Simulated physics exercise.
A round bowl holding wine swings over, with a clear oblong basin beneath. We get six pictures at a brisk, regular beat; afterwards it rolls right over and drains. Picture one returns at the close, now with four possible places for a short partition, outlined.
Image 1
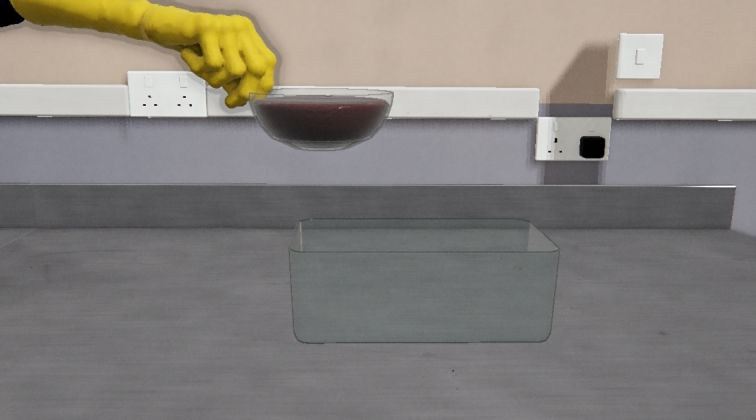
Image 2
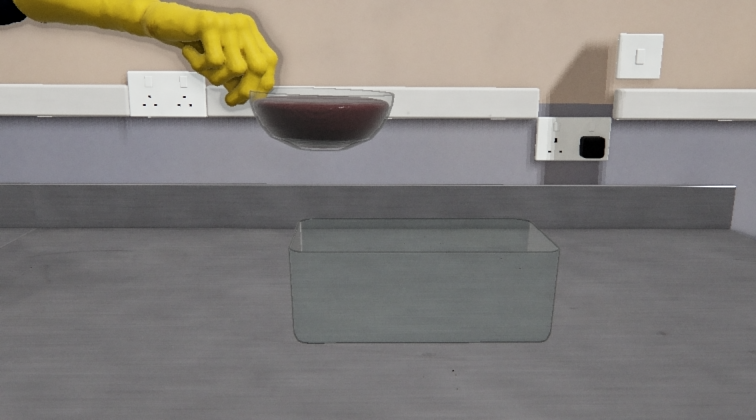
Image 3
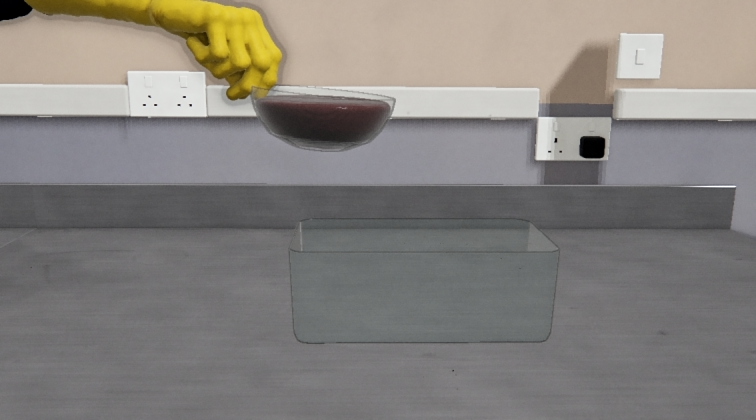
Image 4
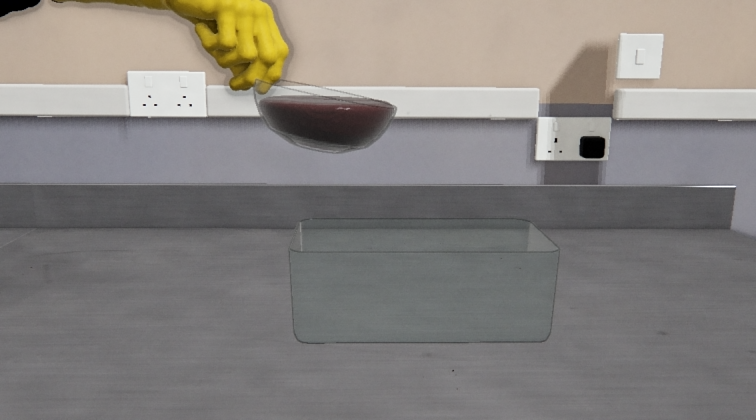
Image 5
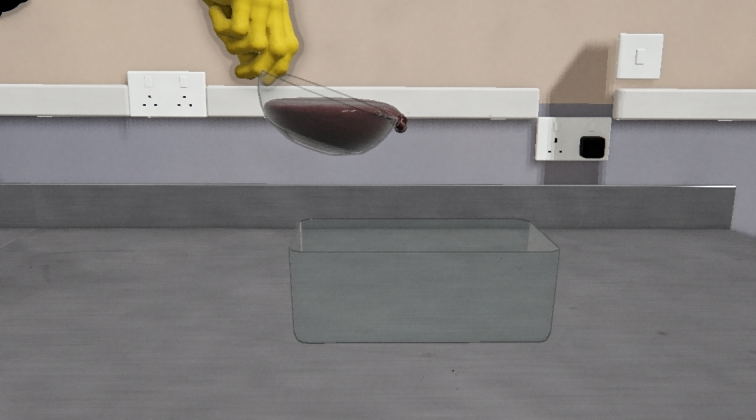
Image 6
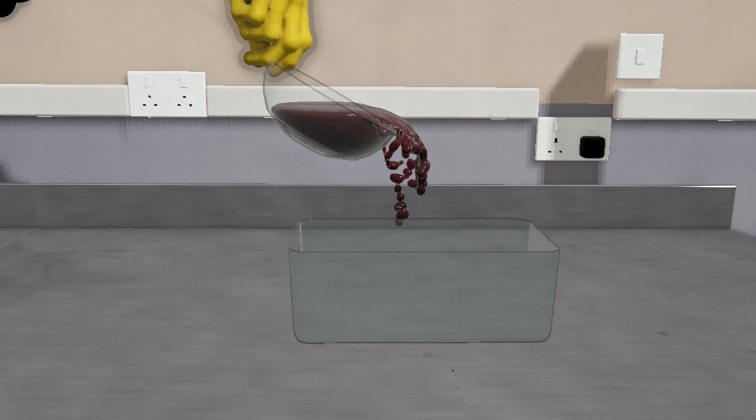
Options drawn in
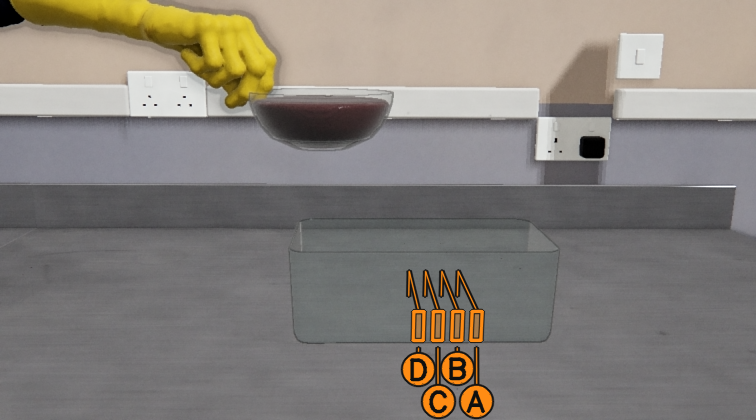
On a grey worktop in front of wall sockets, a yellow-gloved hand holds a glass bowl of dark red liquid above a clear oblong basin, then tilts it to the right, and the liquid pours over the lip in beaded strands.
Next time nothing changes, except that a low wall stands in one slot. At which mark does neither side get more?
B.
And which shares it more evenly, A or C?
That would be C.
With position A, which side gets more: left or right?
The left one.
In orange, A at (476, 347); B at (457, 347); C at (437, 347); D at (418, 348).
If A is chosen, about 82 % ends left of the wall and 17 % right of it.
If B is chosen, about 51 % ends left of the wall and 47 % right of it.
If C is chosen, about 35 % ends left of the wall and 64 % right of it.
If D is chosen, about 24 % ends left of the wall and 75 % right of it.
